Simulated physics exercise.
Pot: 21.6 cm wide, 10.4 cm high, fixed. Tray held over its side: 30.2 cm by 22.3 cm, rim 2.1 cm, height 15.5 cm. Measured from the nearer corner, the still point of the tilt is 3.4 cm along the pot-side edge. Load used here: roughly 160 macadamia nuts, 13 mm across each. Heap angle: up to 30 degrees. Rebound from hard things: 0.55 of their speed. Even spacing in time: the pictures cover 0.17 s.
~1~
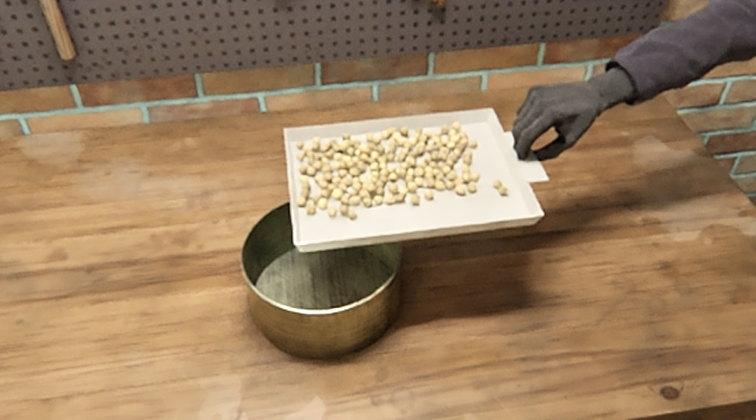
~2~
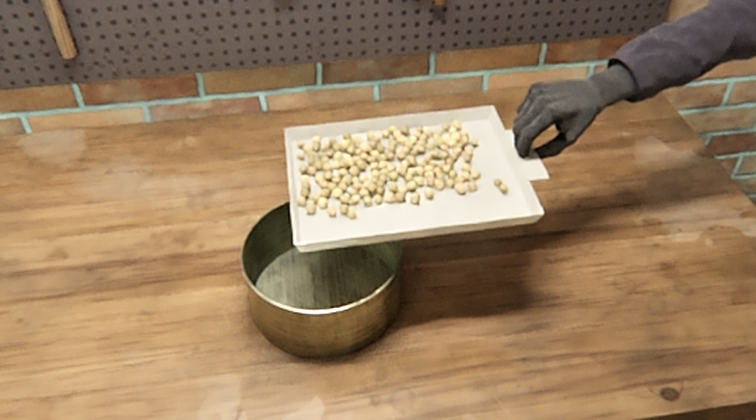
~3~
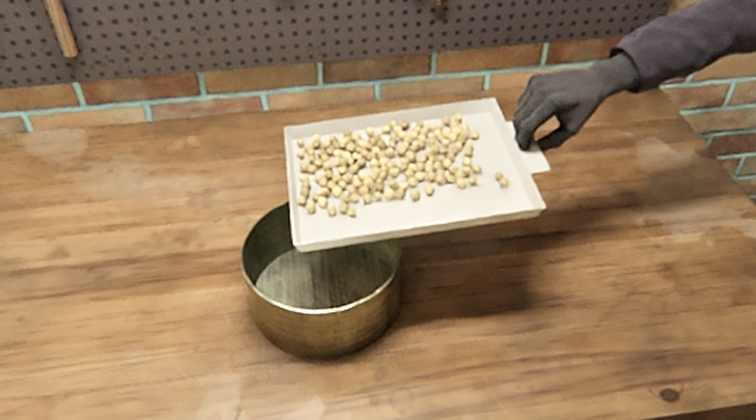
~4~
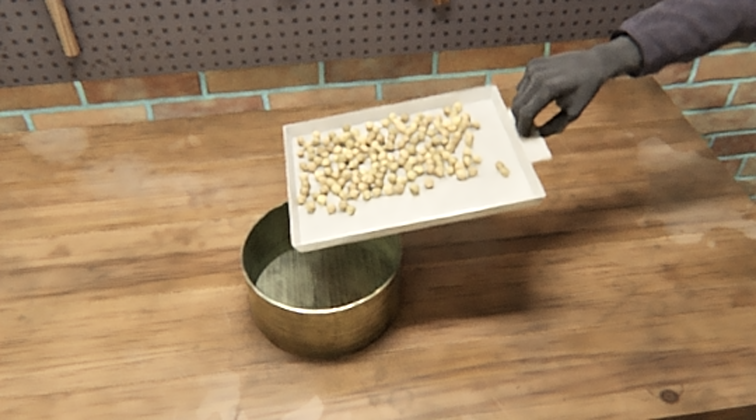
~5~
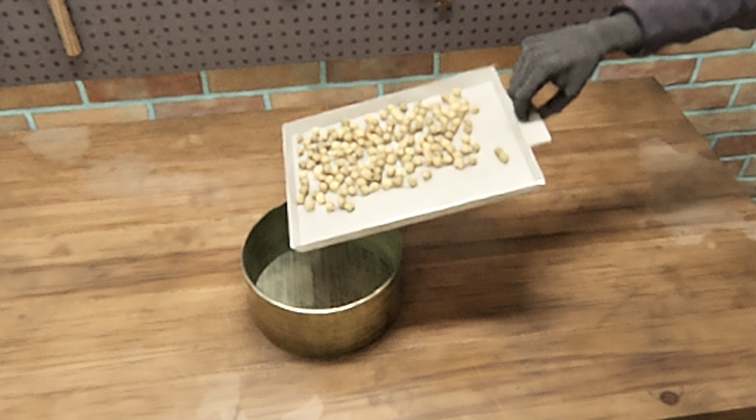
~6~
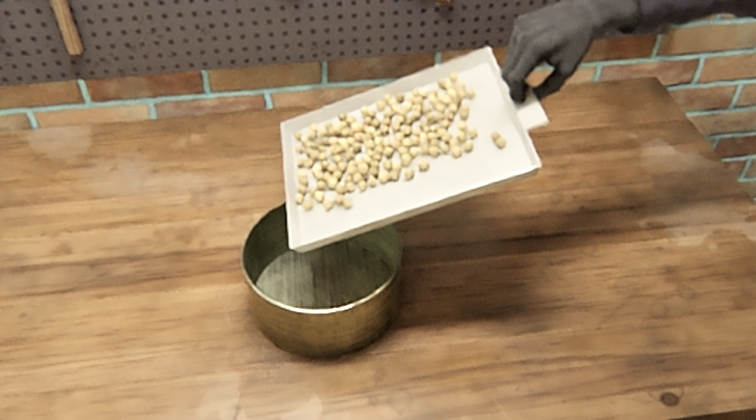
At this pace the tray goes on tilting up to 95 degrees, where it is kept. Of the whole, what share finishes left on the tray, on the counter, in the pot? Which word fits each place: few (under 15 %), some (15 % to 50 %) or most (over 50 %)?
Left on the tray gets few; counter gets most; pot gets some.
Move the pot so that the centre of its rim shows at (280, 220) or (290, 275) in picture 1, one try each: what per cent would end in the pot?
Roughly 65 and 60 percent.
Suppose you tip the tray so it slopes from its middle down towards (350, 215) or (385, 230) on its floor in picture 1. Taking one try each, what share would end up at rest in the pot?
First try: Around 45 percent; second try: Around 55 percent.
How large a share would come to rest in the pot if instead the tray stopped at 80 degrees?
Result: Close to 40 %.
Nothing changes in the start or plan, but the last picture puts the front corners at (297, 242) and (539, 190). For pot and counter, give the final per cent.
You'd end with pot at 80 and counter at 20.
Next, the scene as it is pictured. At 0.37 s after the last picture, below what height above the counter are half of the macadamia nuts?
Some 20 cm.
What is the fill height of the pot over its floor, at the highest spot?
Close to 2.0 cm up.
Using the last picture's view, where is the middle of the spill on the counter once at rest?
Centre of spill: Around pixel (166, 302).
Then, 0.22 s after the last picture, tilt 57 degrees; the tray holds 100 %, the pot 0 %.
Then, 0.37 s after the last picture, tilt 83 degrees; the tray holds 95 %, the pot 0 %.
Then, 0.65 s after the last picture, tilt 95 degrees; the tray holds 0 %, the pot 35 %.
In the end, tray 0 %, counter 60 %, pot 40 %.
